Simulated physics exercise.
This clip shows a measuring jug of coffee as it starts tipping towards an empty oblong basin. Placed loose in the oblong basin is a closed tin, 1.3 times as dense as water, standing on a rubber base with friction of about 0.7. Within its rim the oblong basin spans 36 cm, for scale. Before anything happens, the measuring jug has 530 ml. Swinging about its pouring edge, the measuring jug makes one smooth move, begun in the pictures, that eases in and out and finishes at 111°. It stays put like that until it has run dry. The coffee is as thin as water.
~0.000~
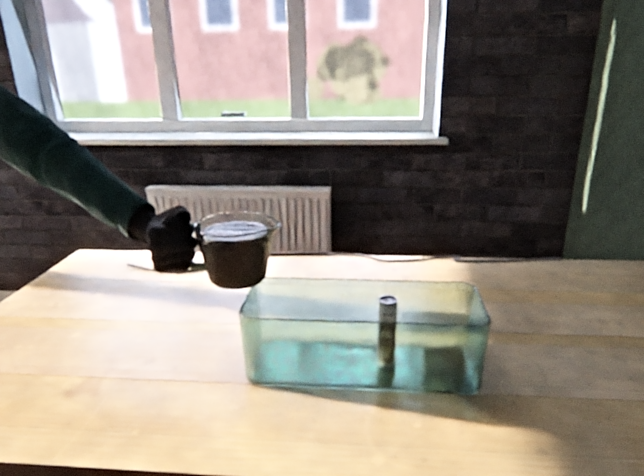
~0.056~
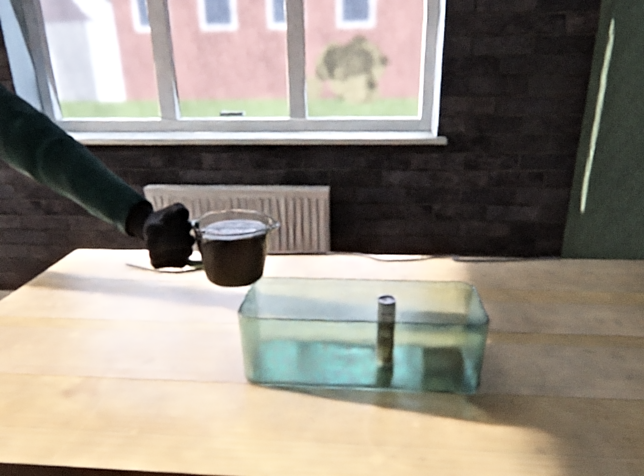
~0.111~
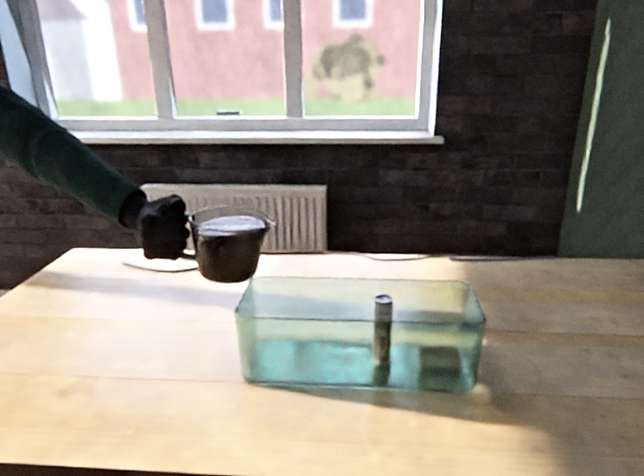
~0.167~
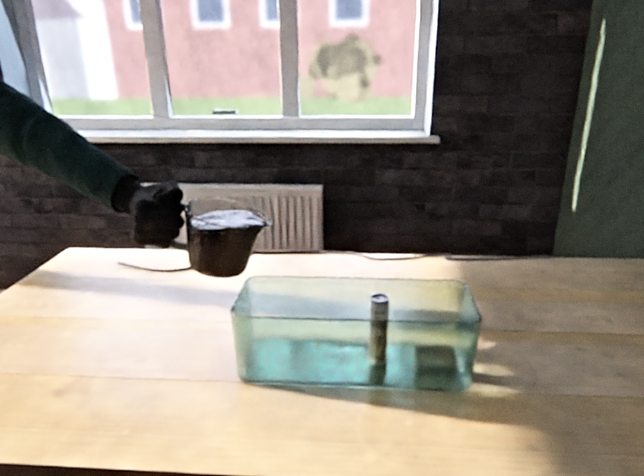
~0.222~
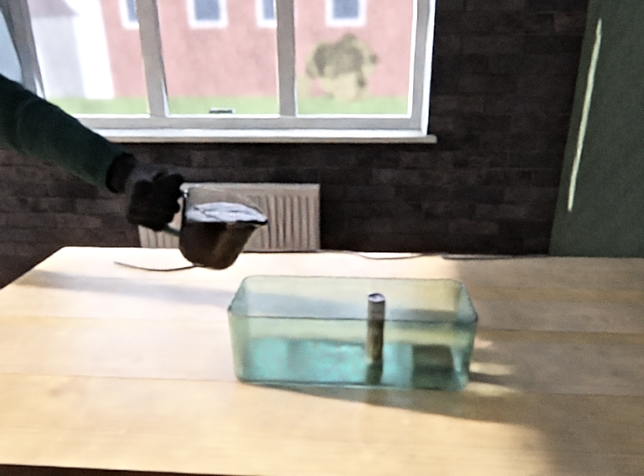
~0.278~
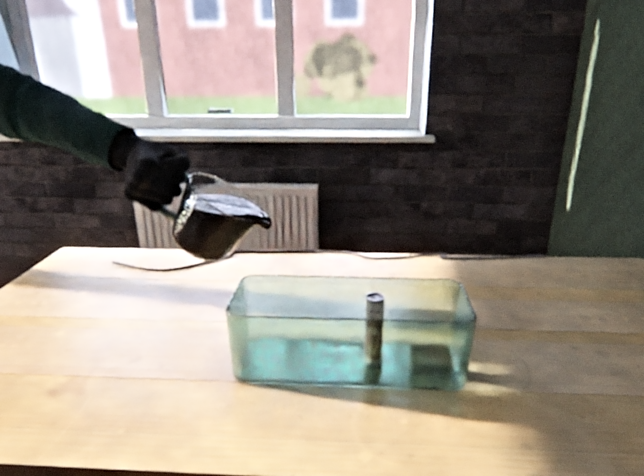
A gloved hand in a green sleeve tilting a measuring jug of dark liquid rightward beside a clear oblong basin holding a tin.
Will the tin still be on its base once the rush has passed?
It does not overbalance.
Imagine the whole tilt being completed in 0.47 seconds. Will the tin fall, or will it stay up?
The tin would overturn.
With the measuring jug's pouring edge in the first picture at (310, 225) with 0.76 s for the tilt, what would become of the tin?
Result: Tin tipped over.
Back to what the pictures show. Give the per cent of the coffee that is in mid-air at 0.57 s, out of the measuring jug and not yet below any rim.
42 %.
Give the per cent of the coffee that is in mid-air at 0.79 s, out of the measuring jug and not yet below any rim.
Near 14 percent.
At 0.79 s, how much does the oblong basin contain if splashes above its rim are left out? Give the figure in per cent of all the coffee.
Close to 86 in a hundred.
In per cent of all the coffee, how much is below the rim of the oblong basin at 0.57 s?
Fraction in basin: Approx. 16%.
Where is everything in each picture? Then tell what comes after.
In the first picture, tilt 0°; pouring edge (280, 225); surface from (202, 230) to (271, 231); the oblong basin's rim runs from (247, 297) to (482, 304); the tin's top is at (388, 302).
In the second picture, tilt 1°; pouring edge (279, 225); surface from (200, 229) to (270, 229).
In the third picture, tilt 6°; pouring edge (276, 224); surface from (197, 226) to (267, 226).
In the fourth picture, tilt 13°; pouring edge (272, 224); surface from (191, 220) to (265, 221).
In the fifth picture, tilt 22°; pouring edge (268, 223); surface from (187, 211) to (266, 218).
In the sixth picture, tilt 33°; pouring edge (266, 223); surface from (184, 203) to (260, 214); 2 per cent is over the edge.
After 0.57 s the tilt is 95° and 42 per cent is still to pour; the tin stands where it began.
After 0.79 s the tilt is 111° and 2 per cent is still to pour; the tin stands where it began.
After 1.01 s the tilt is 111° and 0 per cent is still to pour; the tin stands where it began.
After 1.26 s the tilt is 111° and 0 per cent is still to pour; the tin stands where it began.
In the end the tin stands where it began.
